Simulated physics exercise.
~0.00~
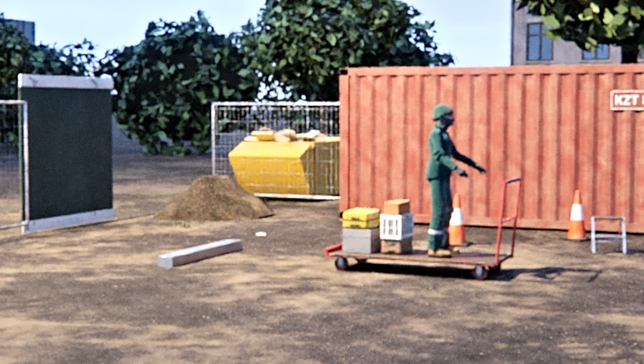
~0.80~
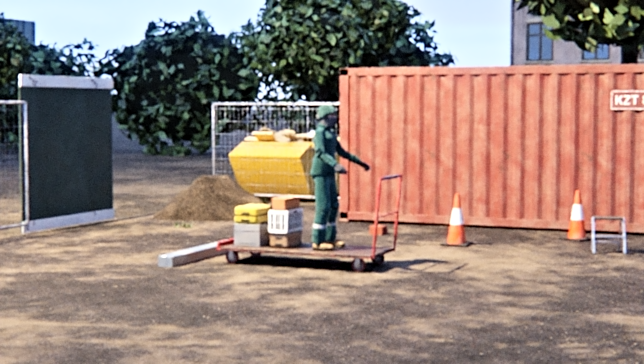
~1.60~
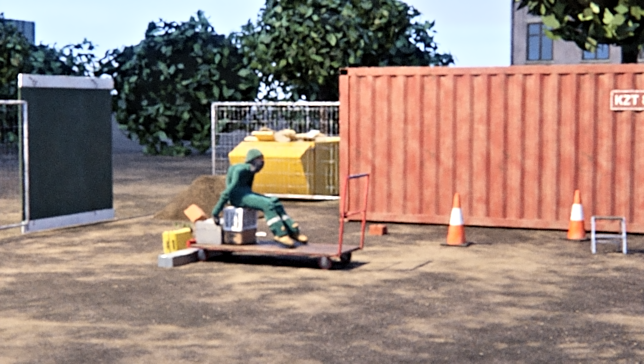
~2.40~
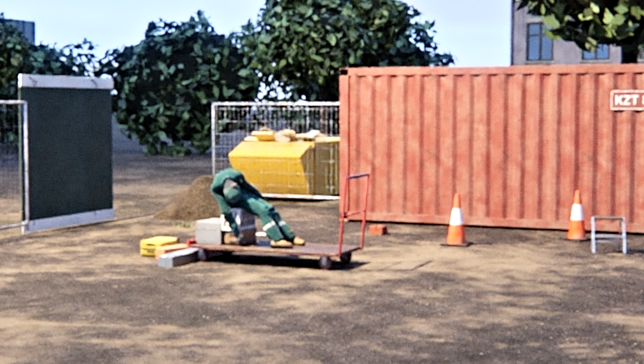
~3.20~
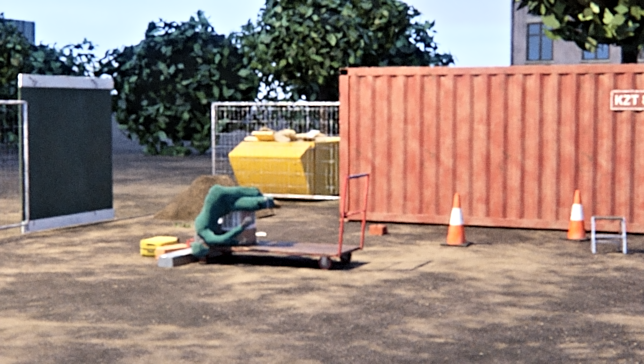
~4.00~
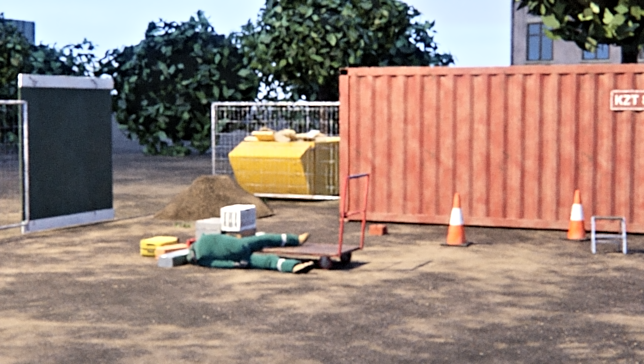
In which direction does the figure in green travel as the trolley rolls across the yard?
The figure in green moves to the left, riding on the trolley toward the kerb.
